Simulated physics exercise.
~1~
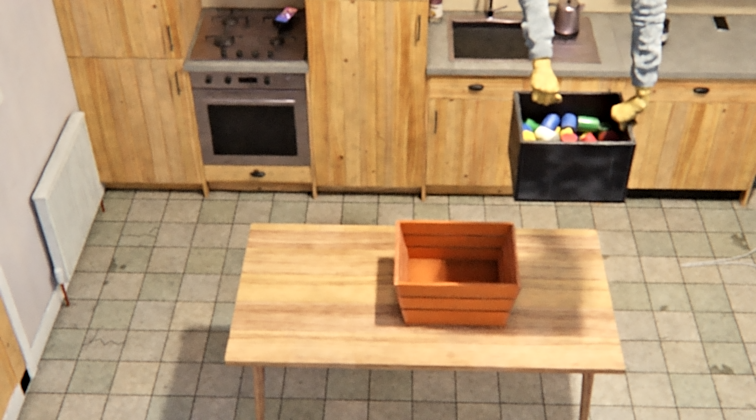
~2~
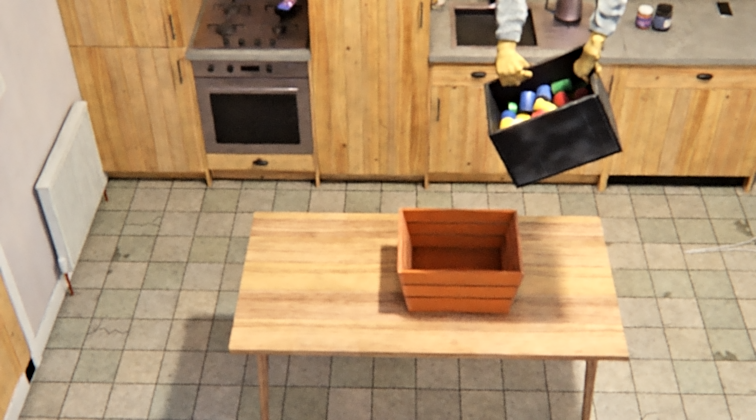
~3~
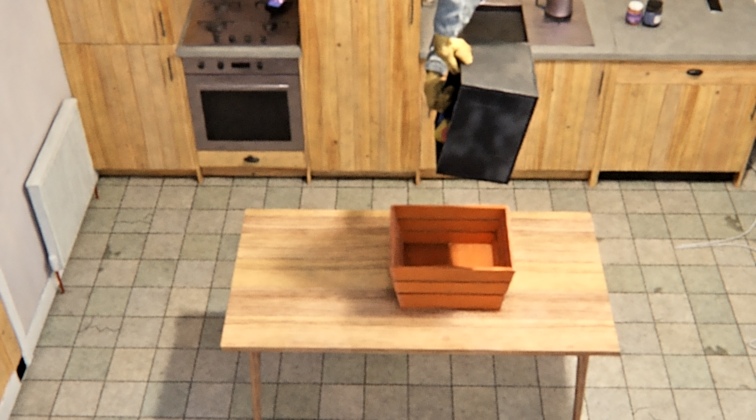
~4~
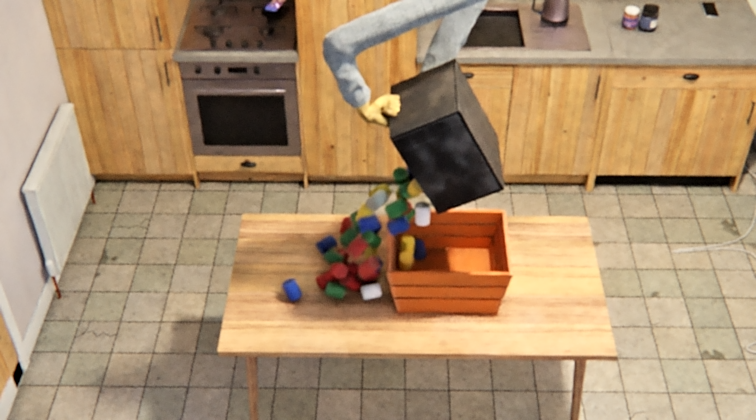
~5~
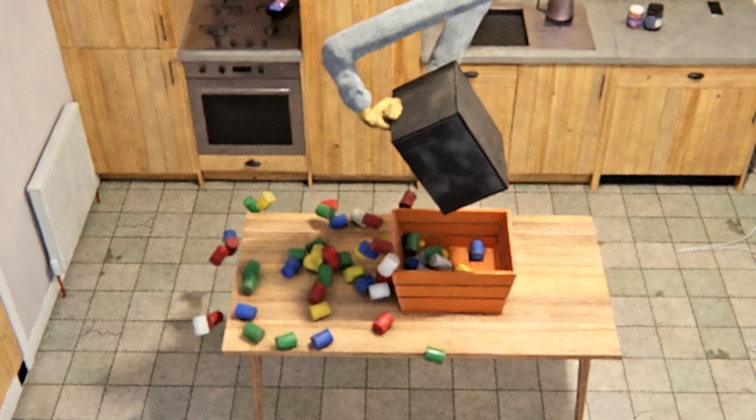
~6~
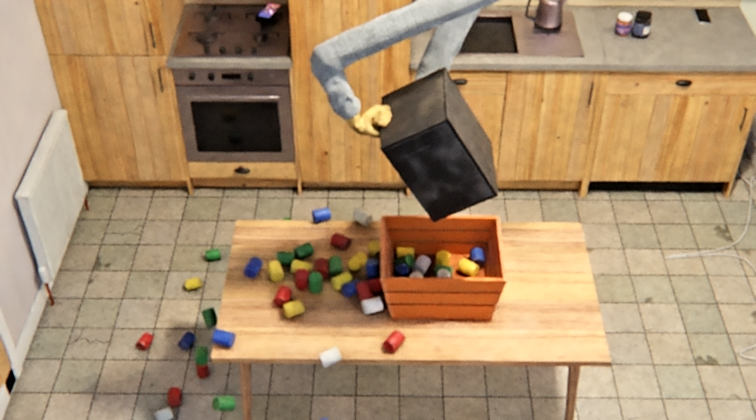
We see gloved hands carry a black box of colourful little cylinders from the kitchen counter toward a wooden table and tip it over an orange tray. Some pieces land inside, but most spill to the left, scattering across the tabletop and onto the tiled floor.
